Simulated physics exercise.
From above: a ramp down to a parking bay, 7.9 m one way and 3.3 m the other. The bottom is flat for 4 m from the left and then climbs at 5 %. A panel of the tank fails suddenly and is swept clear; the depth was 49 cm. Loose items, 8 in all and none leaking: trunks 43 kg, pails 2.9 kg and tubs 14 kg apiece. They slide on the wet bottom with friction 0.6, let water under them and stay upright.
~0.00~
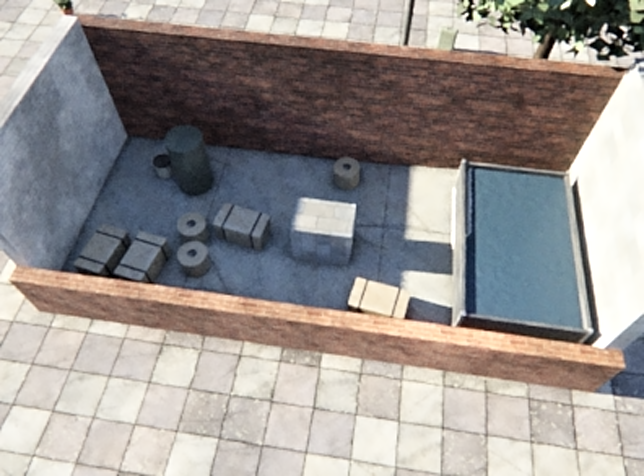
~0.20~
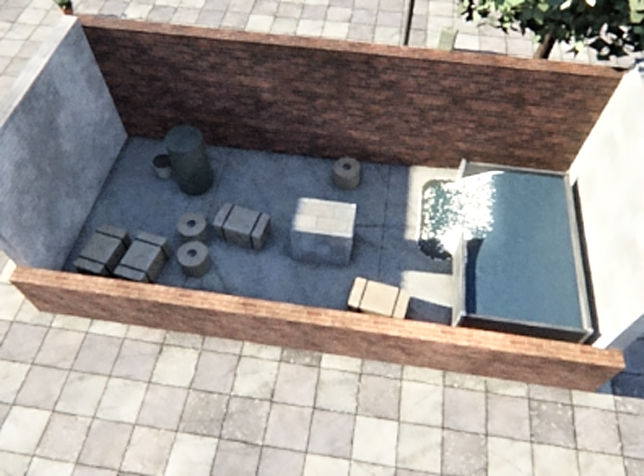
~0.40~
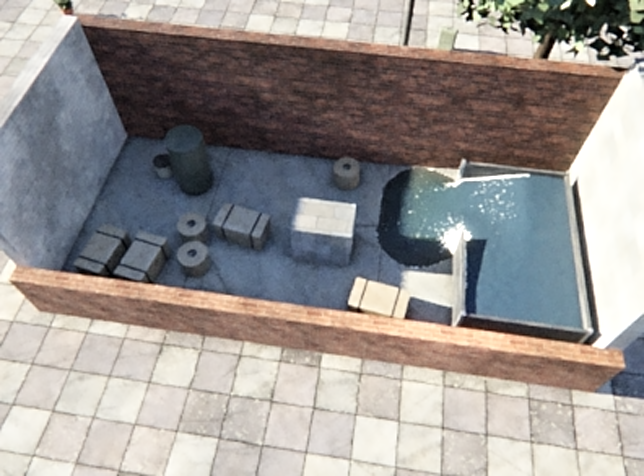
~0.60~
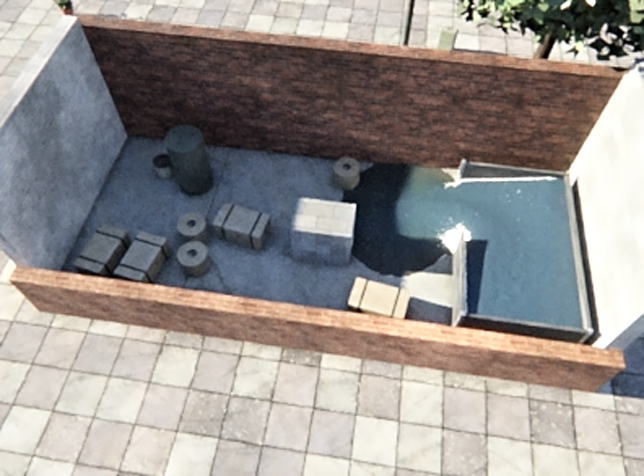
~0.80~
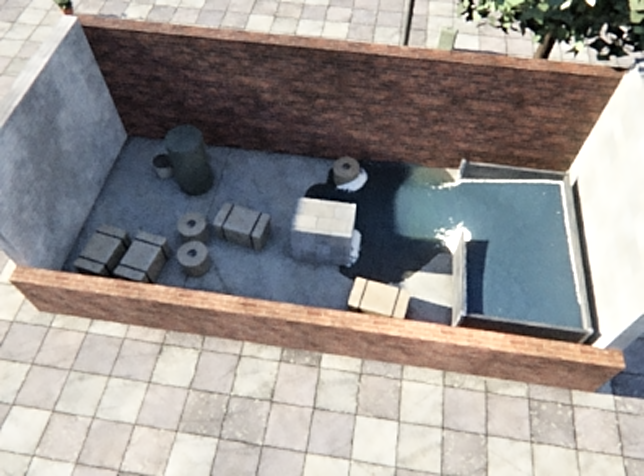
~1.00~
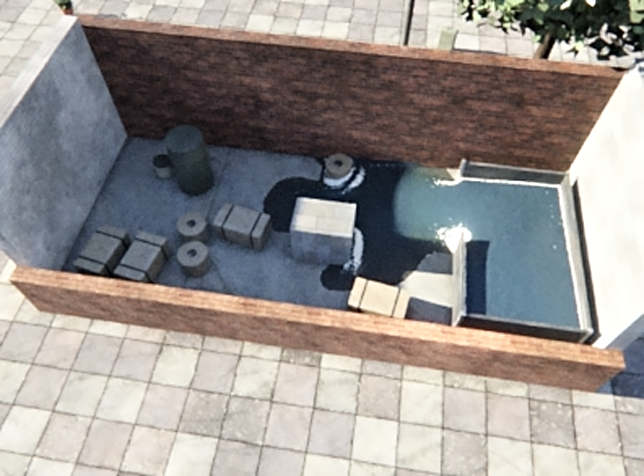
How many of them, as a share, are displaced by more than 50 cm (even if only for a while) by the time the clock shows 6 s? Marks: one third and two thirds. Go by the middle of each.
It is between one and two thirds.
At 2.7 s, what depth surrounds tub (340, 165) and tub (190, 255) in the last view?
Roughly 9 and 0 cm.
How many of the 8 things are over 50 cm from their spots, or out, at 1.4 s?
By then 1.
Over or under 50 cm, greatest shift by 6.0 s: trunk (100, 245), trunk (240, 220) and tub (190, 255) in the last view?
In turn: Under, under, more.
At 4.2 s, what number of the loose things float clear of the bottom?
3 of them.
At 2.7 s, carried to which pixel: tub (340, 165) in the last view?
Around (136, 139).
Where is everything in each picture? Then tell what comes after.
A tub at (348, 167), on the bottom; a trunk at (100, 247), on the bottom; 4.2 m2 under water; 0 of 8 have shifted, in the first frame.
A tub at (348, 167) rests on the ground; a trunk at (100, 247), on the bottom; 5.0 m2 under water; 0 of 8 have shifted, in the second frame.
A tub at (348, 167) rests on the ground; a trunk at (100, 247) rests on the ground; water covers 6.3 m2; 0 of 8 have shifted, in the third frame.
A tub at (348, 167), on the bottom; a trunk at (100, 247), on the bottom; 7.8 m2 under water; 0 of 8 have shifted, in the fourth frame.
A tub at (347, 167), on the bottom; a trunk at (100, 247), on the bottom; water covers 8.8 m2; 0 of 8 have shifted, in the fifth frame.
A tub at (340, 164) rests on the ground, 16 cm from its start; a trunk at (100, 247), on the bottom; 9.8 m2 under water; 1 of 8 have shifted, in the sixth frame.
After 1.4 s 1 of 8 are over 50 cm from their spots; 0 afloat.
After 2.7 s 1 of 8 are over 50 cm from their spots; 0 afloat.
After 4.2 s 1 of 8 are over 50 cm from their spots; 3 afloat.
After 6.0 s 5 of 8 are over 50 cm from their spots, and 5 have been at some point; 6 afloat.
